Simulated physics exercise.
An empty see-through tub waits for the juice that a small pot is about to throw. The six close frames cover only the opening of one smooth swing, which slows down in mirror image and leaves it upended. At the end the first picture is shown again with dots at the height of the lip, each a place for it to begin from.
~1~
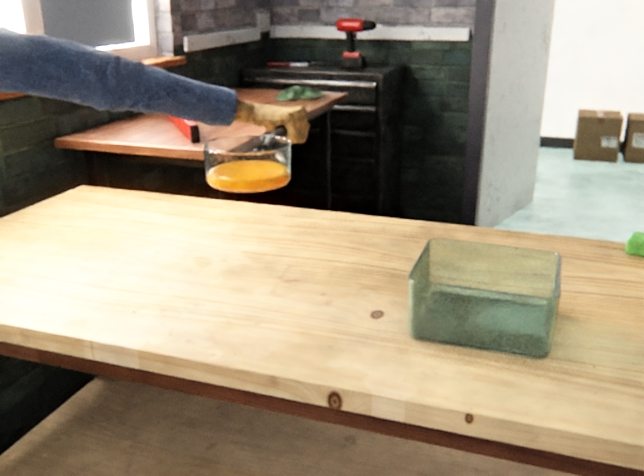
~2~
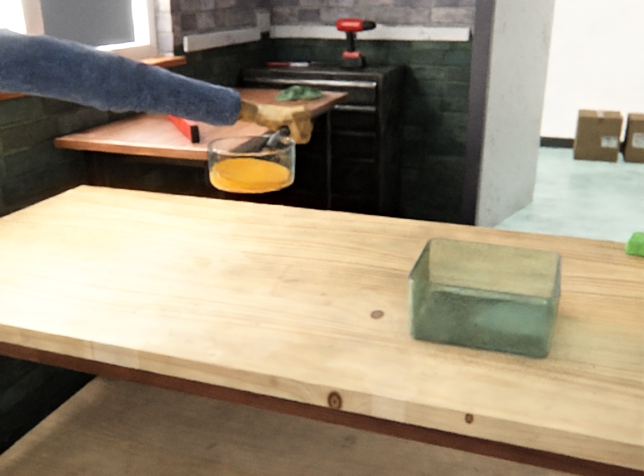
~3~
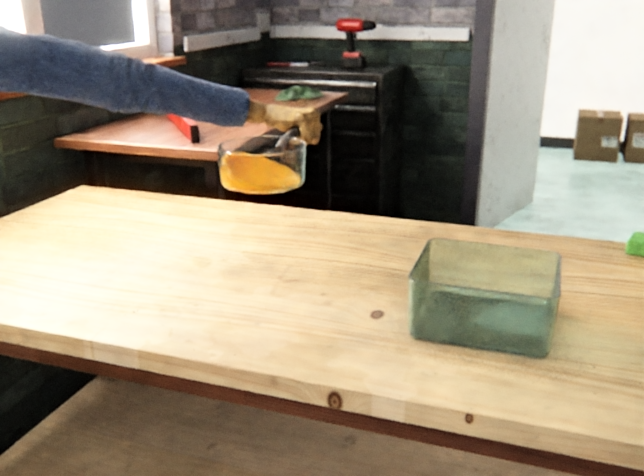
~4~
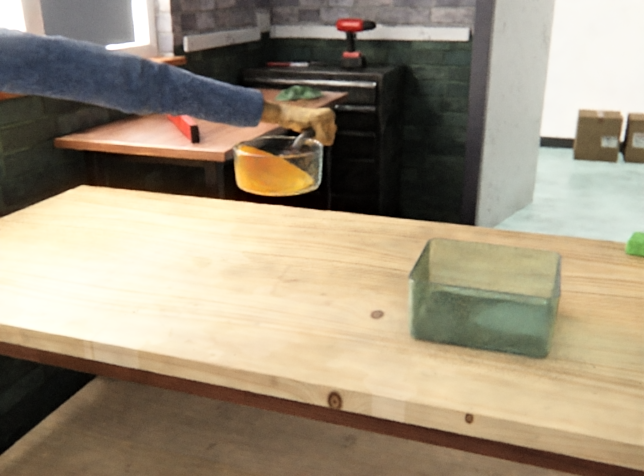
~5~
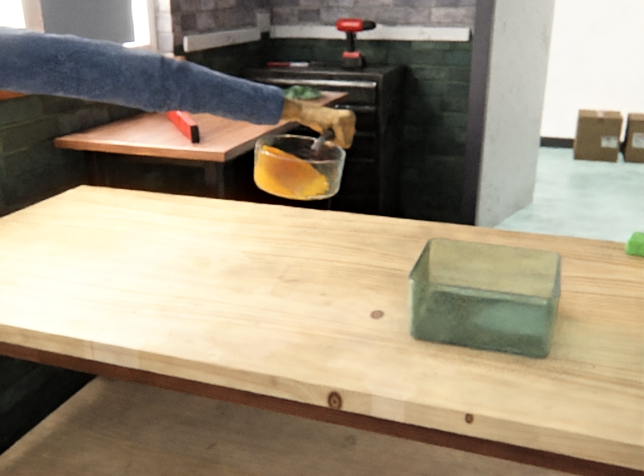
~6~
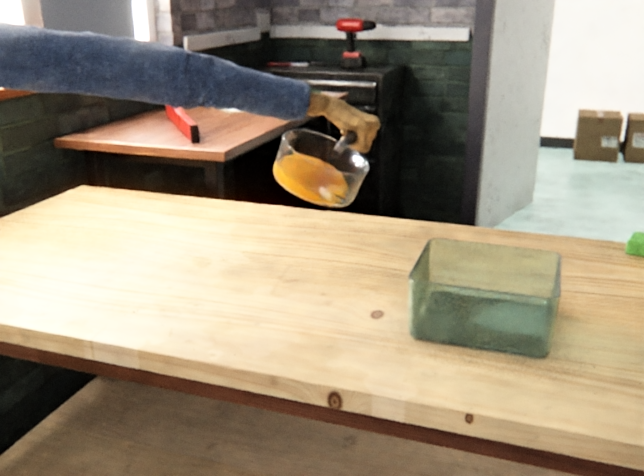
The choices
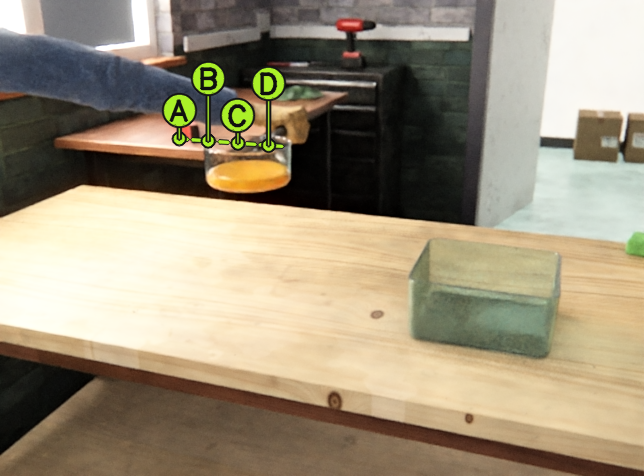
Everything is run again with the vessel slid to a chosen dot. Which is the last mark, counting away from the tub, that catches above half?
That is spot D.
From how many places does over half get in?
One of them.
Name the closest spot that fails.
That is spot C.
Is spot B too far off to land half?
Yes.
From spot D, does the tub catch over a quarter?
Yes, it does.
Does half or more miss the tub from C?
Yes, it does.
On the marked copy, A at (179, 138); B at (208, 140); C at (237, 143); D at (268, 145).
With A, about 4 % lands in the tub, 94 % falls short.
With B, about 11 % lands in the tub, 86 % falls short and 3 % goes beside or beyond.
With C, about 32 % lands in the tub, 63 % falls short and 5 % goes beside or beyond.
With D, about 62 % lands in the tub, 28 % falls short and 10 % goes beside or beyond.
